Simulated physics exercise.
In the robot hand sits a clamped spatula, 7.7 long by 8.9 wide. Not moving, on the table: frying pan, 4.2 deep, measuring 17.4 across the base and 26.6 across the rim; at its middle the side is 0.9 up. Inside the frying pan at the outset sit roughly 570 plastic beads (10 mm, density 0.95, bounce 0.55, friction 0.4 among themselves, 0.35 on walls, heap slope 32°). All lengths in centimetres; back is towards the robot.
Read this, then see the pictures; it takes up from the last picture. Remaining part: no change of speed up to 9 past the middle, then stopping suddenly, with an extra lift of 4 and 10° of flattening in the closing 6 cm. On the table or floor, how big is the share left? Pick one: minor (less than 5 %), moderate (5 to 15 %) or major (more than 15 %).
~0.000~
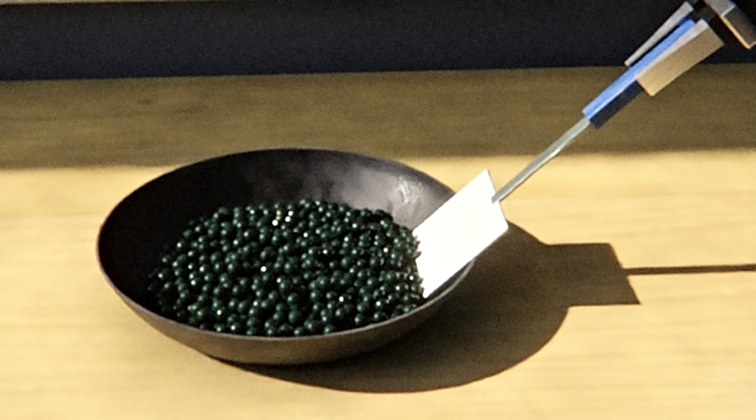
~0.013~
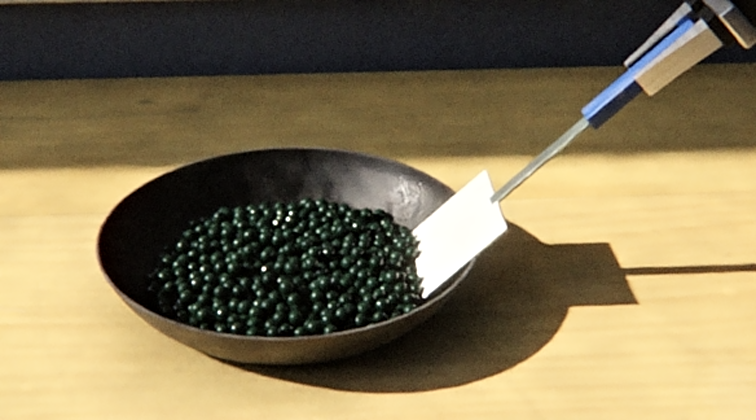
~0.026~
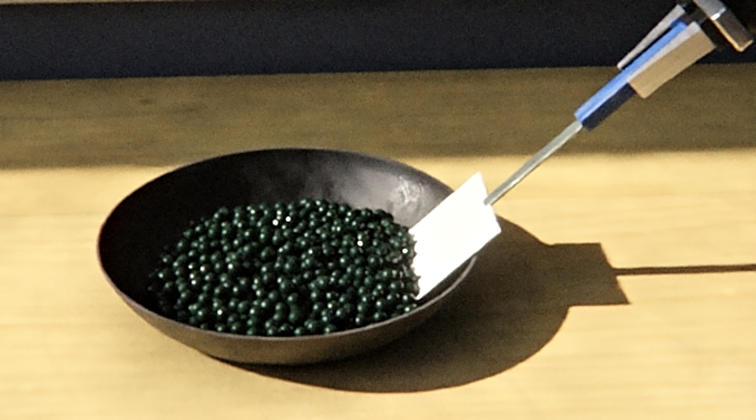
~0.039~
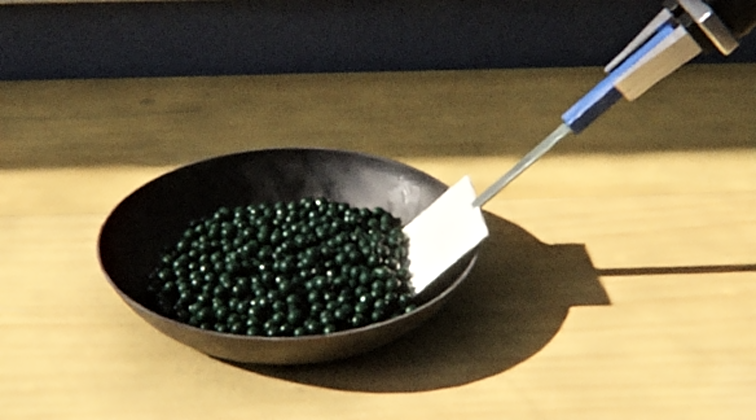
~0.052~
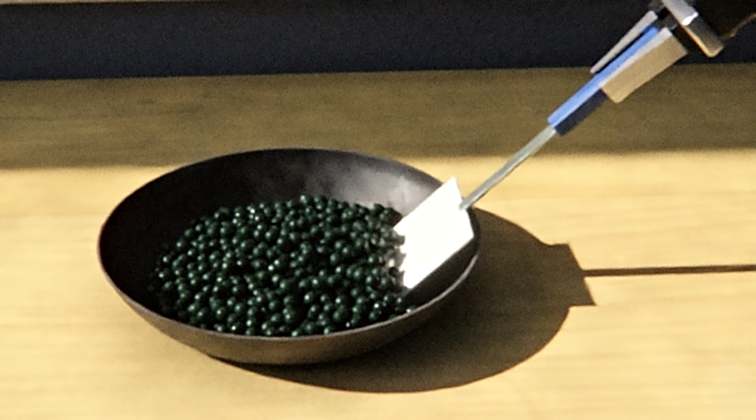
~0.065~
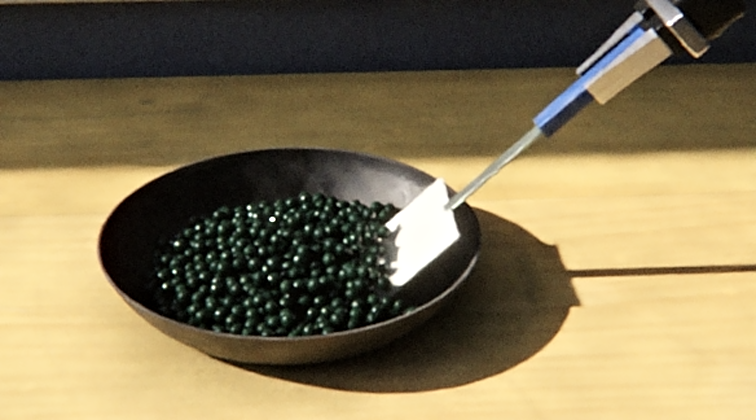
Moderate.
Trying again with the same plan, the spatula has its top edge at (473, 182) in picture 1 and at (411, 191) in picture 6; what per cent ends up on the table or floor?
It comes to something like 15 %, give or take.
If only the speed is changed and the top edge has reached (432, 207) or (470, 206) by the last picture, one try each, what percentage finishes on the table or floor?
Roughly 20 and 0 percent.
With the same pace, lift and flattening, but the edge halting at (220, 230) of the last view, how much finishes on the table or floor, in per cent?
Something close to 0 in a hundred.
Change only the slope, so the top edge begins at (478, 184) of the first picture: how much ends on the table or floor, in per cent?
10 percent or so.
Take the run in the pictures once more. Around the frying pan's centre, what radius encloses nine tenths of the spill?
About 50 cm from the centre.
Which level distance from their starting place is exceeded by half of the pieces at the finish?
It works out to roughly 4 cm.
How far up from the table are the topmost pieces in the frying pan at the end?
4.5 cm.
After 0.13 s, sloping 44°, highest piece 6 above the table; 569 in the frying pan.
After 0.20 s, sloping 41°, highest piece 5 above the table; 569 in the frying pan.
After 0.44 s, sloping 34°, highest piece 5 above the table; 512 in the frying pan, 55 on the table or floor, 2 on the blade or in flight.
After 1.49 s, sloping 34°, highest piece 4 above the table; 512 in the frying pan, 57 on the table or floor.
In the end, 512 in the frying pan, 57 on the table or floor. That is 10 % on the table or floor.
